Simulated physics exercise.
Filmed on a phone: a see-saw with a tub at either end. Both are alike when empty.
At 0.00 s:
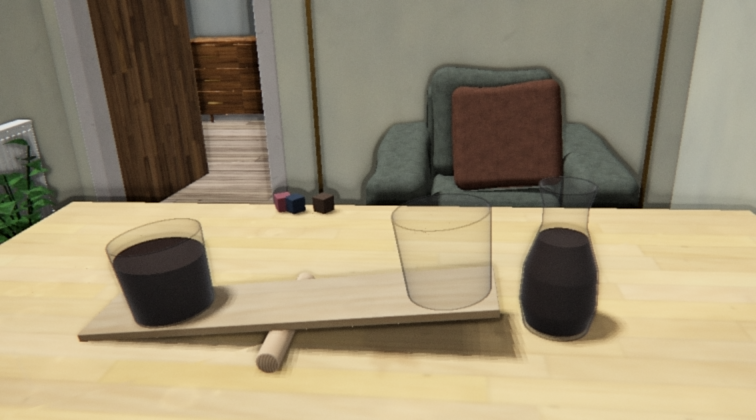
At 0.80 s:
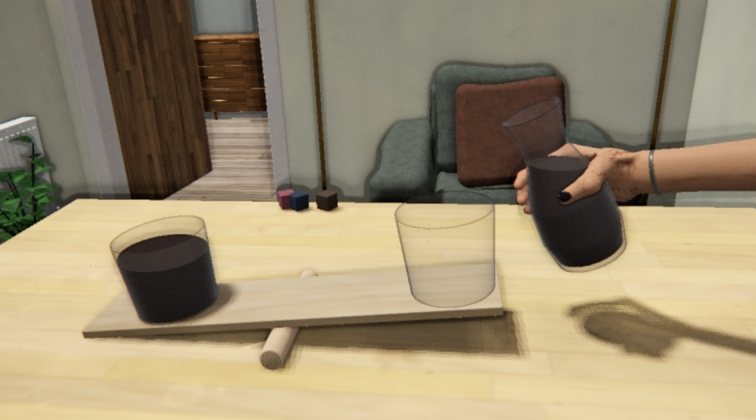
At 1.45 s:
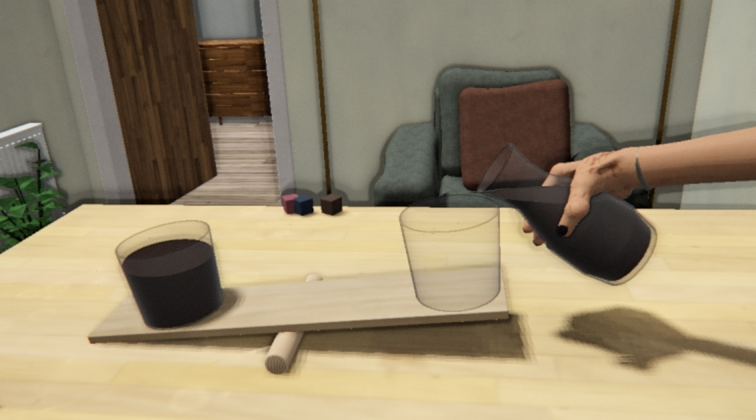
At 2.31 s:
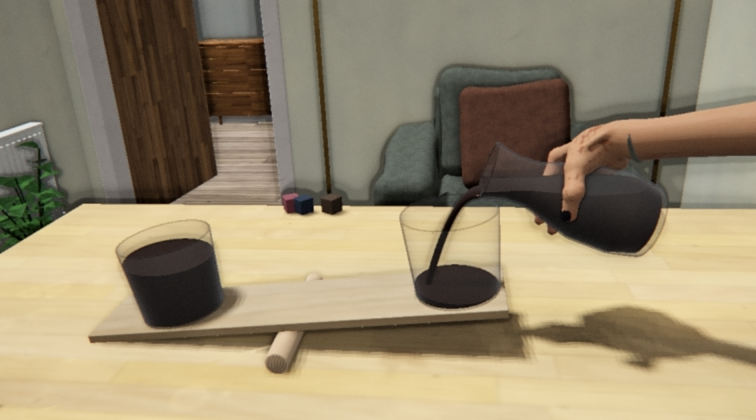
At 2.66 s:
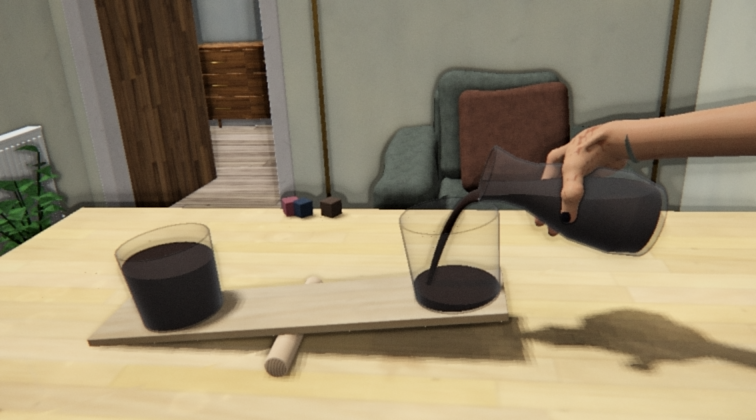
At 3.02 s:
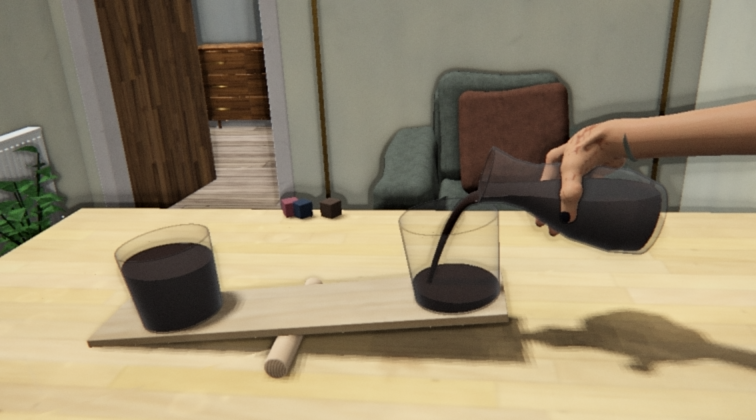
A hand lifts a carafe, tilts it and pours dark coffee into the right tub.
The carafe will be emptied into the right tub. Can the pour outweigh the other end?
It swings over.
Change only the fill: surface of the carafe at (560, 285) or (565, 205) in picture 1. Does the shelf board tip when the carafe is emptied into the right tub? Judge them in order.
In that order: Keeps its lean, tips over.
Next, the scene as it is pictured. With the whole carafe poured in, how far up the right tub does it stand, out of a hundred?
I make it 70 per cent.
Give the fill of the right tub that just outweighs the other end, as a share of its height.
Near 50 in a hundred.
By 5.9 s, the right tub is about a third full; the shelf board leans as before.
By 8.1 s, the right tub is about two thirds full; the shelf board has swung over, and that end is down.
By 10.4 s, the right tub is about two thirds full; the shelf board has swung over, and that end is down.
